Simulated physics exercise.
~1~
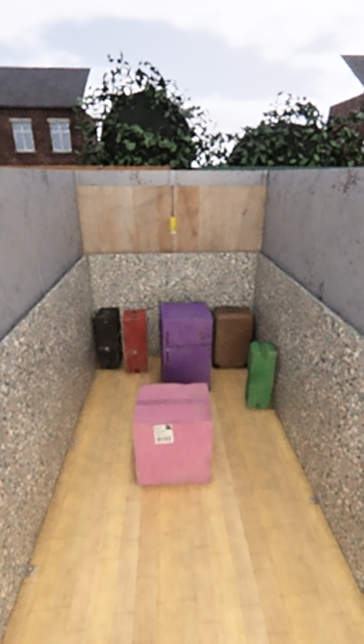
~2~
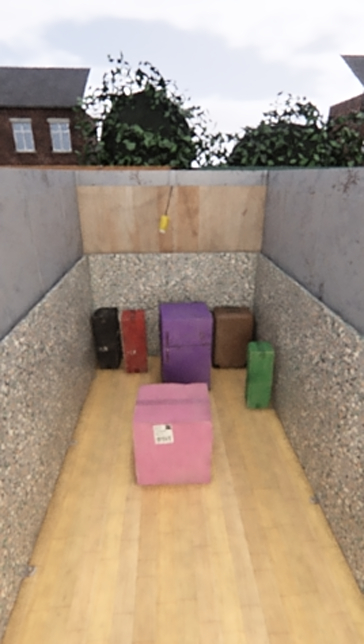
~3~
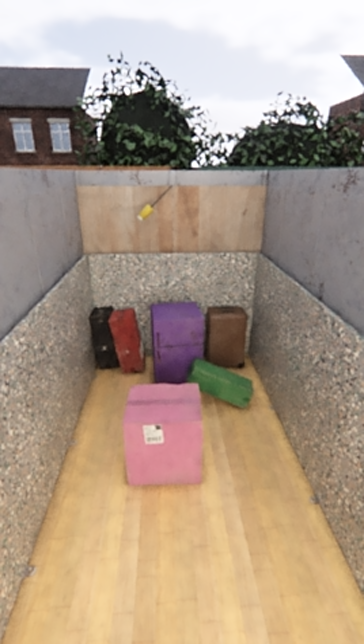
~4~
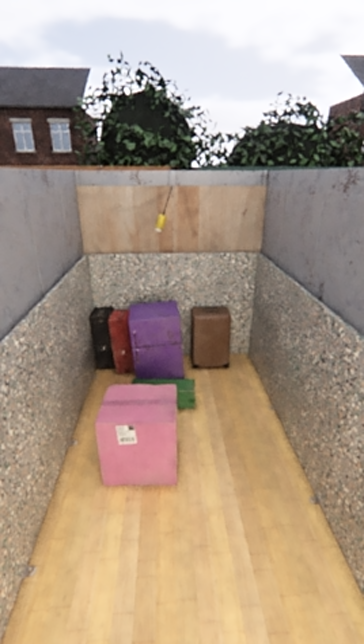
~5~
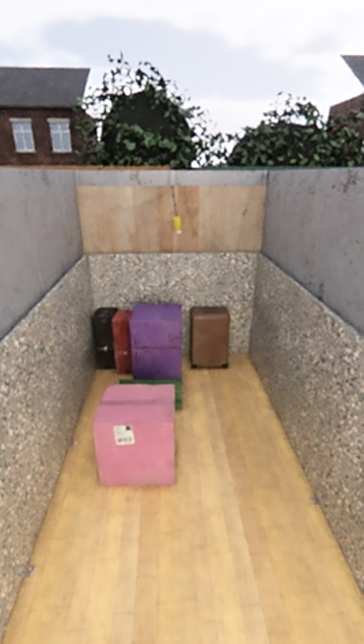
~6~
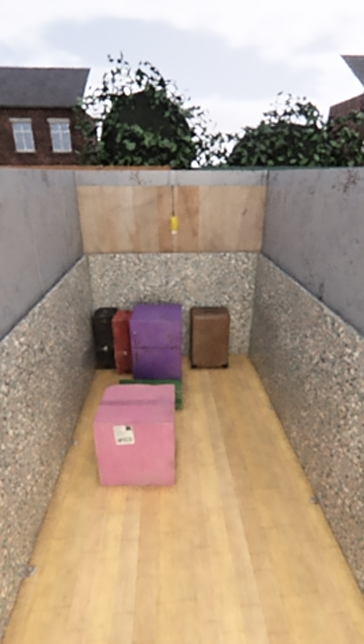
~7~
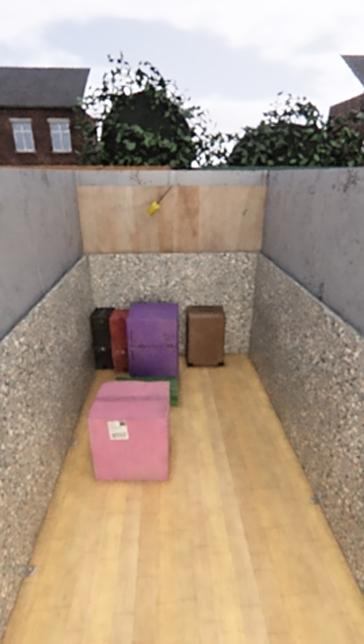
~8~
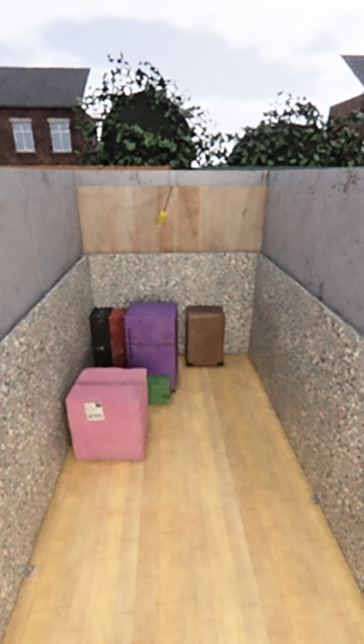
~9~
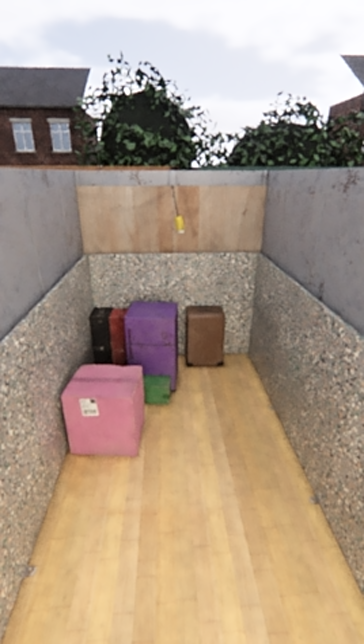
At the start, six pieces stand upright on the wooden floor of a van's load bay, with a pink box nearest and a purple appliance, a brown case and black, red and green boxes behind. The load then shifts left, the green box tipping over while the red box leans. The green box slides on its side behind the pink box, as the appliance and the case move left too. After a still spell, the pink box slides farther left and slightly forwards. It ends upright near the left wall, with only the green box lying over.
